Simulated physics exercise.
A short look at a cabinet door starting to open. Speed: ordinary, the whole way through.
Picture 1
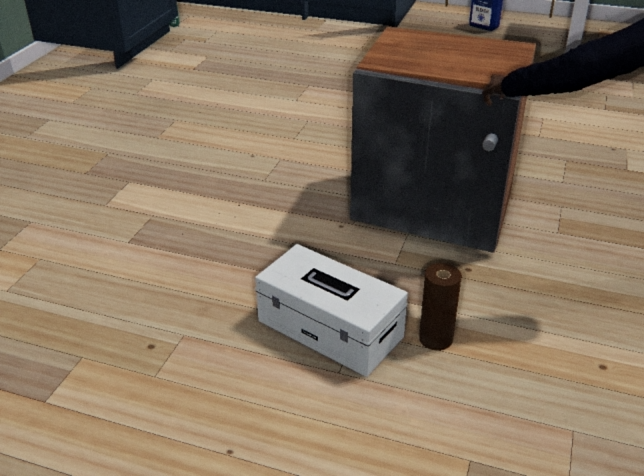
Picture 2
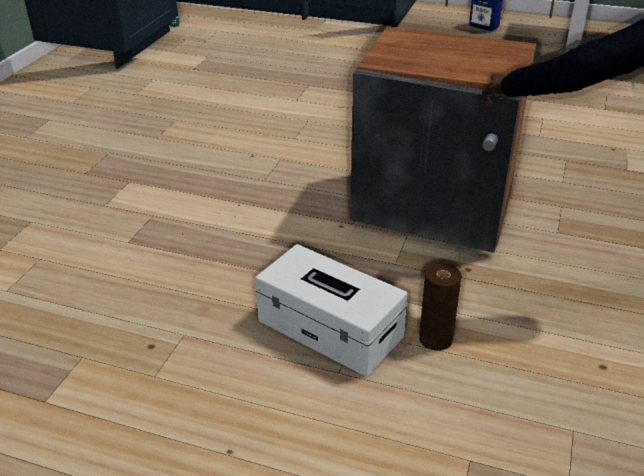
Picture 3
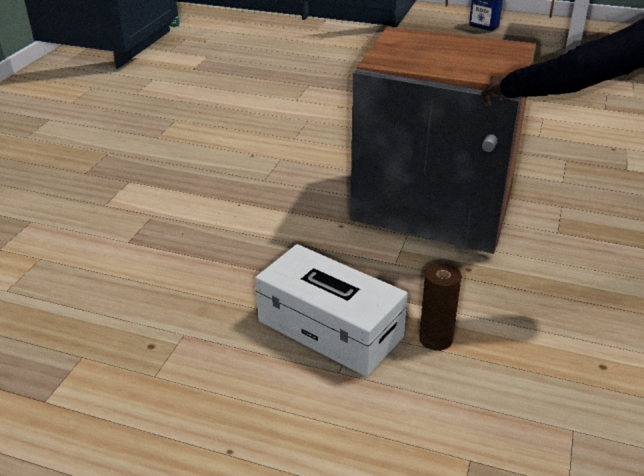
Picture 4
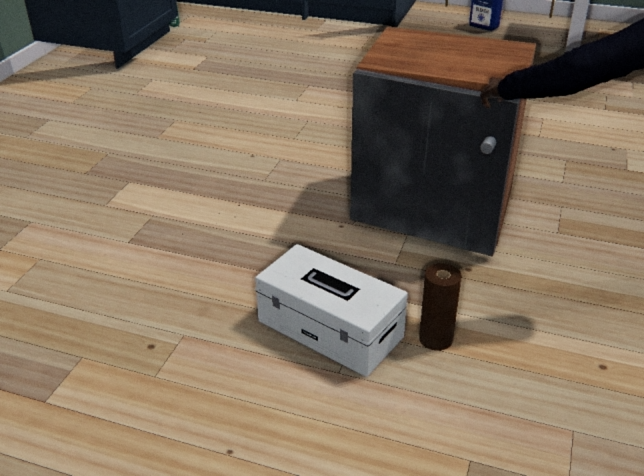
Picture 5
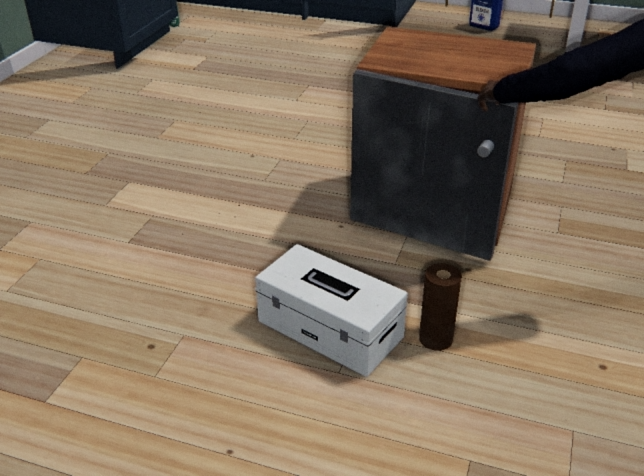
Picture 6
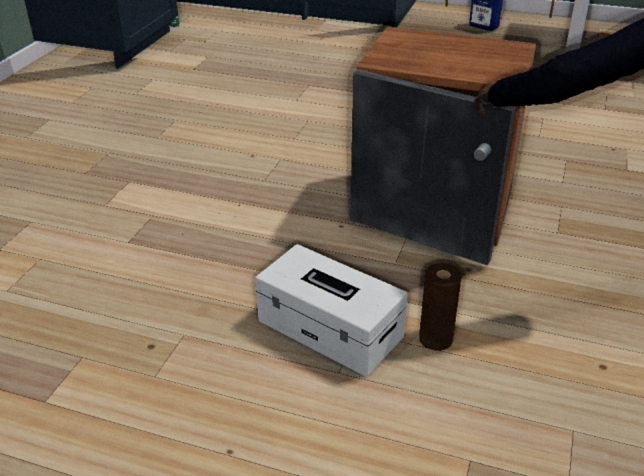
In a room with a pale wooden floor, a dark arm reached in from the right and slowly pulled a small cabinet's door slightly open, while a white toolbox and brown roll stayed still.
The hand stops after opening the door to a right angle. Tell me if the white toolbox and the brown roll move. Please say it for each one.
The white toolbox gets shoved and the brown roll stays untouched.
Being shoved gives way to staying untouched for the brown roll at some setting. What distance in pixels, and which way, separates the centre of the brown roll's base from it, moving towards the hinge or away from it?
Move it up by around 16 pixels.
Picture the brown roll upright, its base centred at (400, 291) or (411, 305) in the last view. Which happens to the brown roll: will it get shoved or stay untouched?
Gets hit; then gets hit.
Then, 1.94 s past the last view, door 71° open; white toolbox travelled a little near (319, 312); brown roll at rest near (440, 308).
Finally, the white toolbox is pushed along, near (294, 322); the brown roll remains where it is, near (440, 308).
